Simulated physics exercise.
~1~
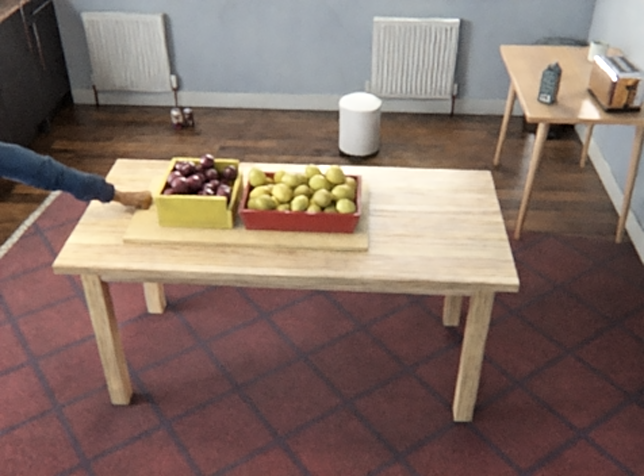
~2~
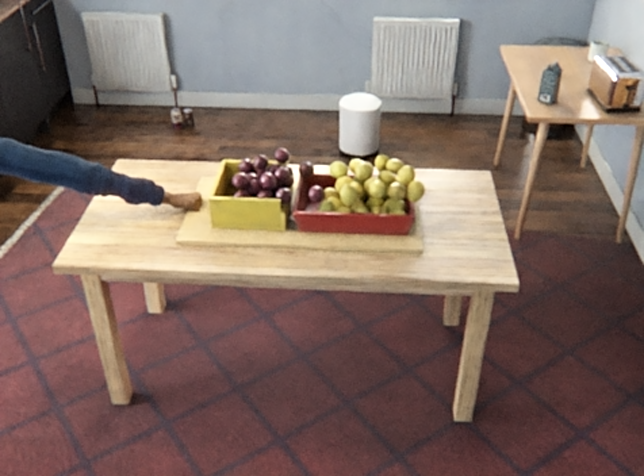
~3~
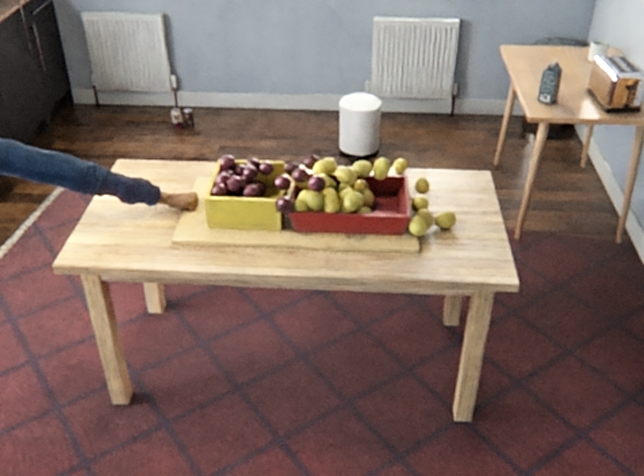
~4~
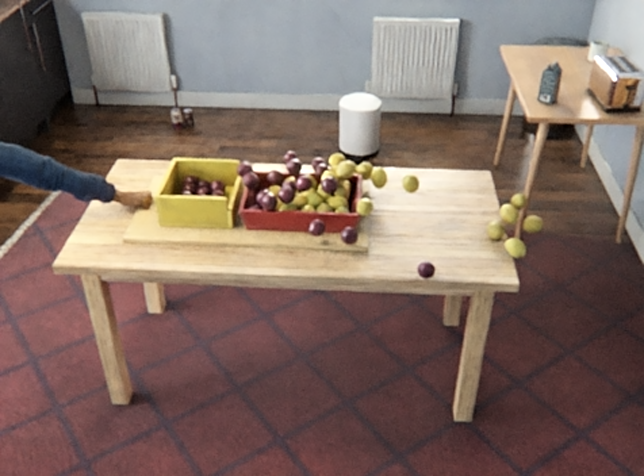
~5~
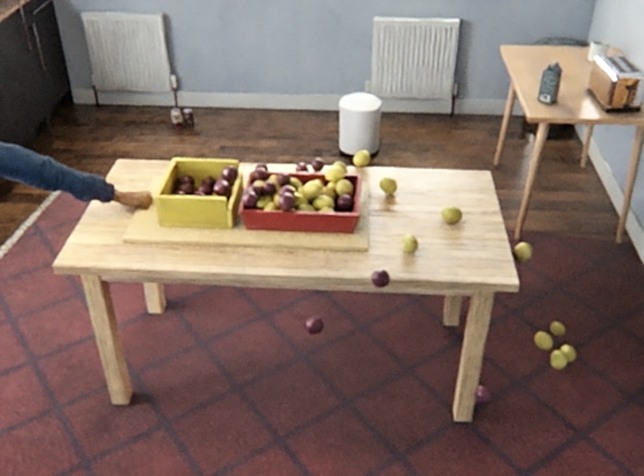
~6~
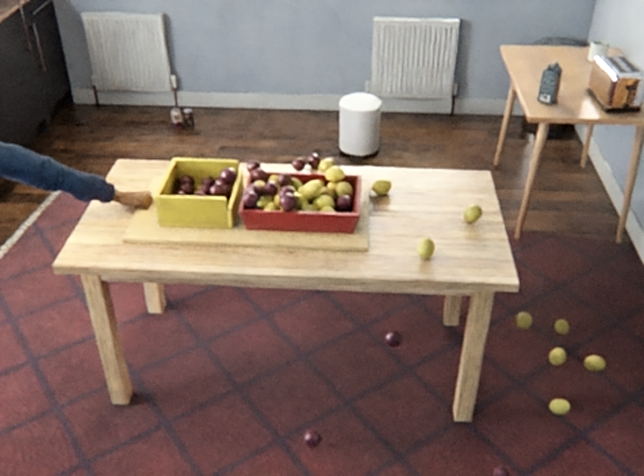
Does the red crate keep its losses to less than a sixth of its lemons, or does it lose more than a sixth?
It loses more than a sixth of its lemons. Several end up out on the tabletop and more are down by the rug at the right.
